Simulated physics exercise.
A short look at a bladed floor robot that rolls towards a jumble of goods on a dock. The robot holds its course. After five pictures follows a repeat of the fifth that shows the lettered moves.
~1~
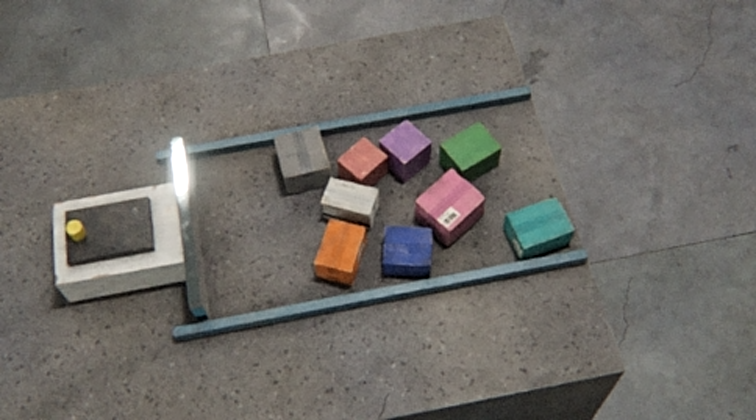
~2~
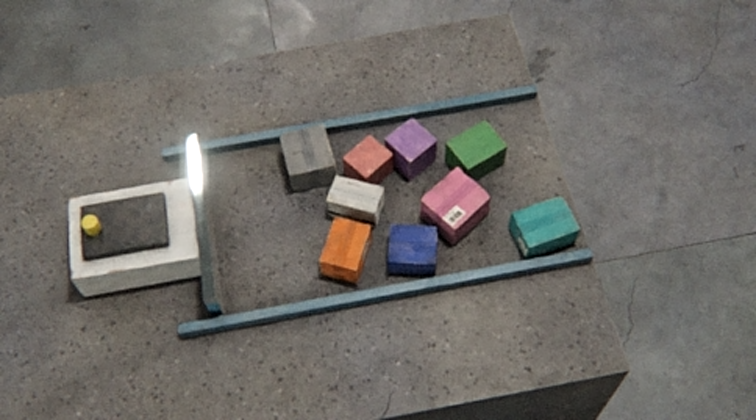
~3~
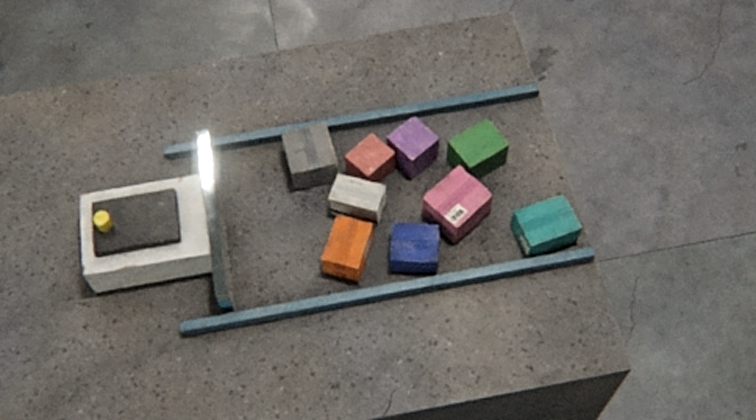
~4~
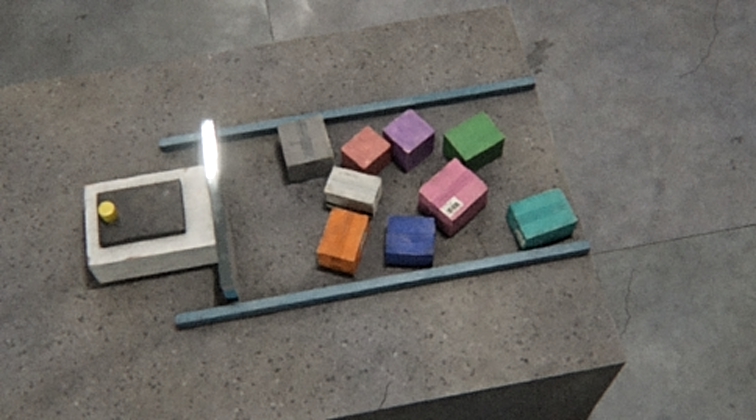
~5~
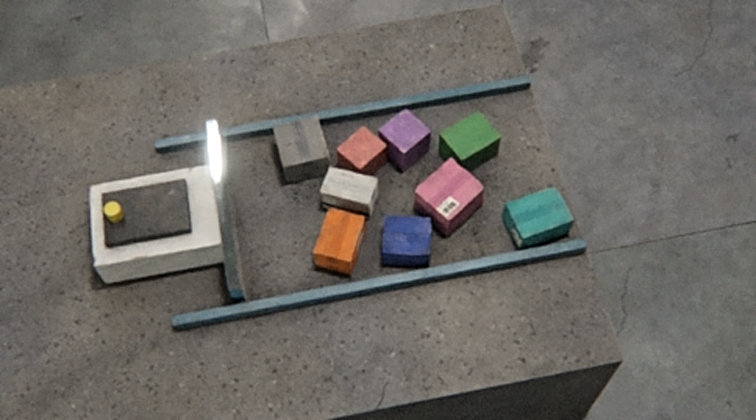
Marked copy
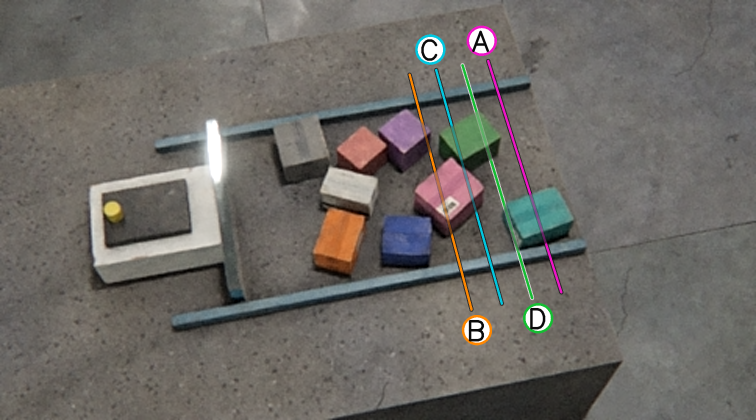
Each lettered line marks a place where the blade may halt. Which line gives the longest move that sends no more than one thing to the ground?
No second one falls up to B.
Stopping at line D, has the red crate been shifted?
Yes.
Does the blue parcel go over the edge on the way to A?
By then, yes.
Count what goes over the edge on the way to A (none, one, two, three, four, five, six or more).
In all, six or more.
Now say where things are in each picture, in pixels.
In the first picture, green crate (470, 154); grey box (303, 161); purple crate (405, 152).
In the second picture, robot (131, 224); white box (356, 202).
In the third picture, robot (142, 220); red crate (370, 163).
In the fourth picture, robot (148, 211); pink parcel (453, 197).
In the fifth picture, robot (153, 211); green crate (469, 144); grey box (302, 150); purple crate (404, 141).
On the marked copy, A at (522, 169); B at (438, 184); C at (467, 179); D at (495, 174).
Following B. Soon after the start, robot (233, 196); grey box (323, 147); orange parcel (344, 240).
Later, robot (311, 182); green crate (519, 136); purple crate (471, 120).
In the end, robot (368, 172); green crate (544, 133); turquoise parcel (566, 219); none fallen.
As for the rest, A drops six; C drops two; D drops five.
